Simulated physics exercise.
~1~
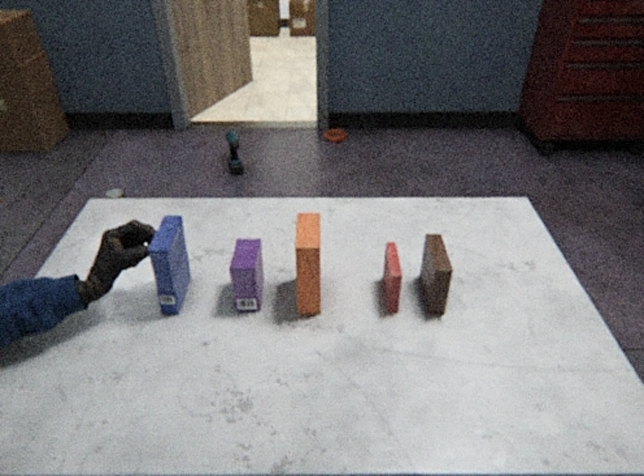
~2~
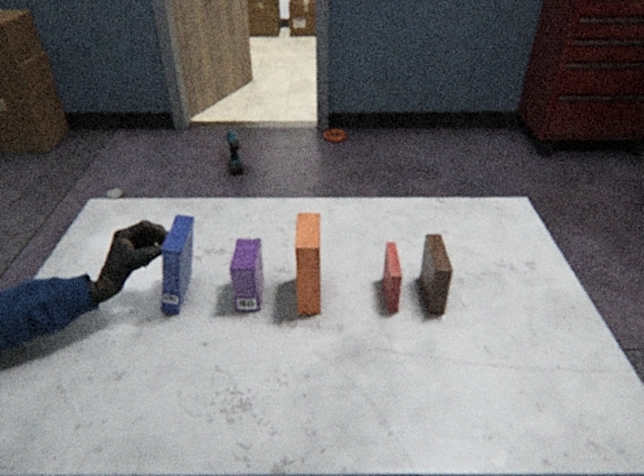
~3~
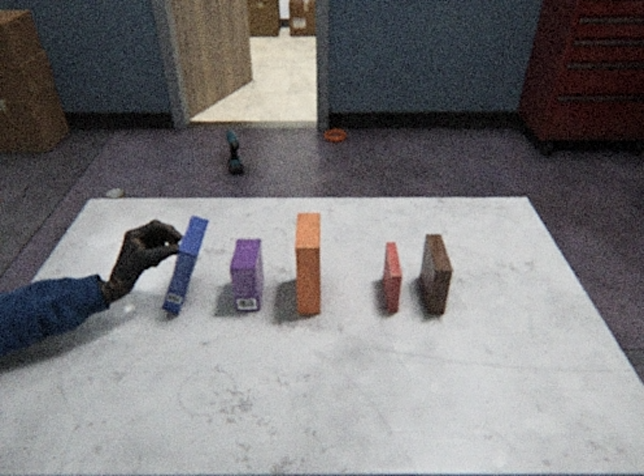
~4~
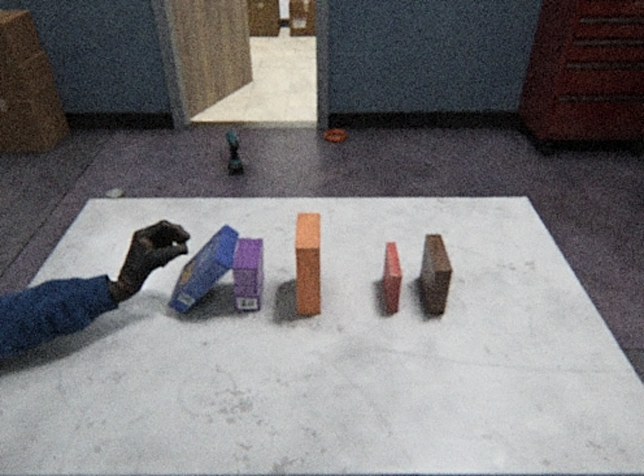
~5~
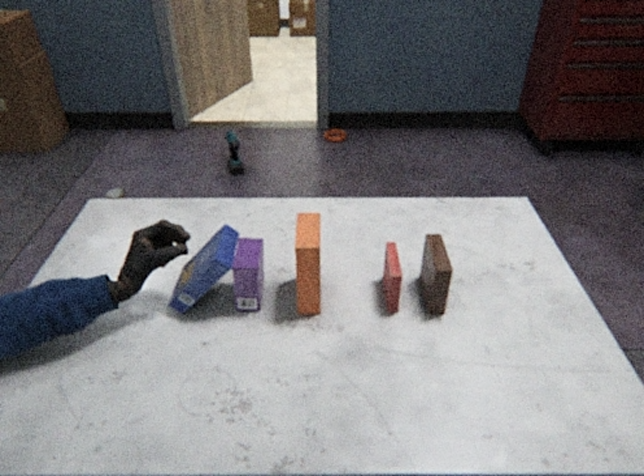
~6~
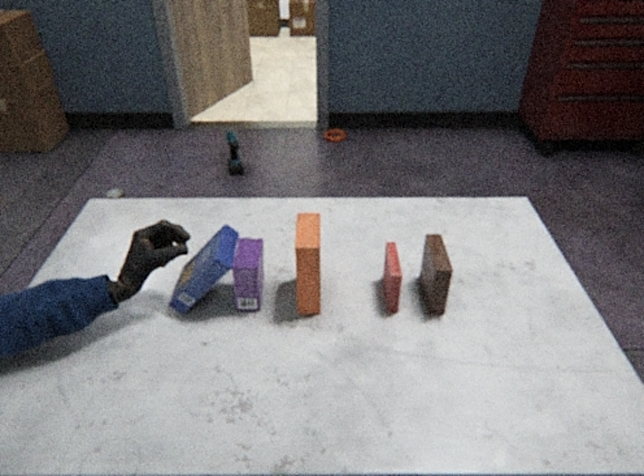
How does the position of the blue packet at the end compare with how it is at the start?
At the start the blue packet stands upright, and at the end it is leaning to the right against the purple packet.
We see a gloved hand push a blue packet on a pale table until it tips right and comes to rest leaning against a purple packet, while the purple packet, an orange board, a red board and a brown block stay standing.
